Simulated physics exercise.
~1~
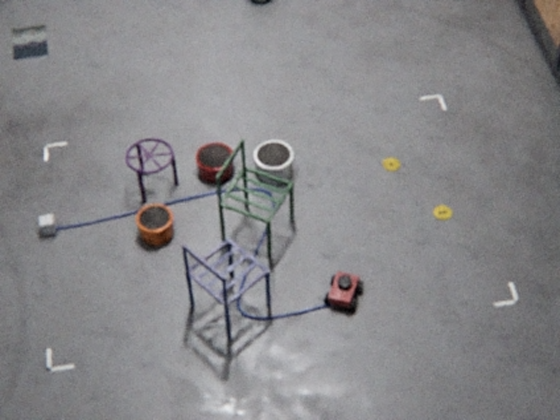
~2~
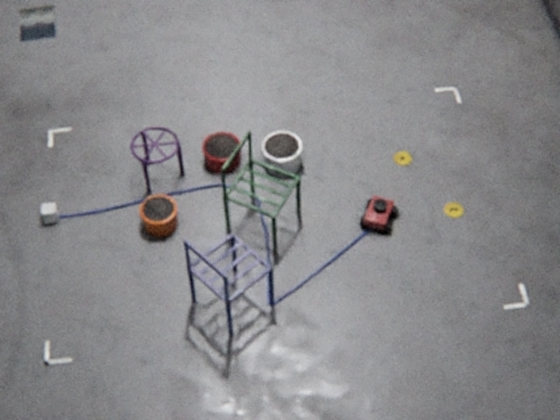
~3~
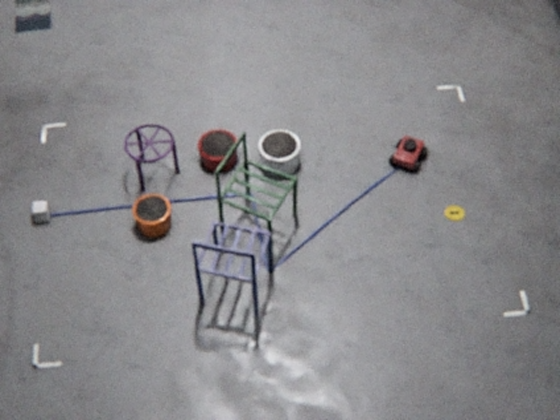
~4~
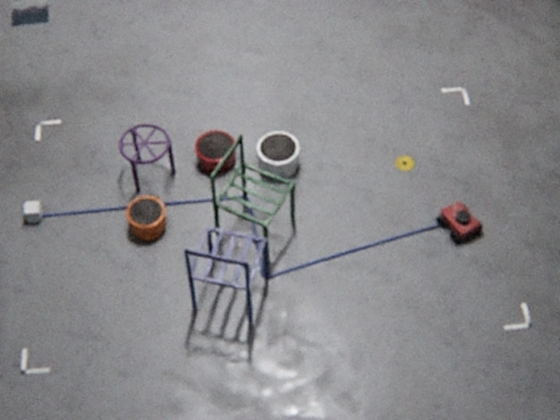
A blue chair turns as a red cart tows a lead to two yellow marks.
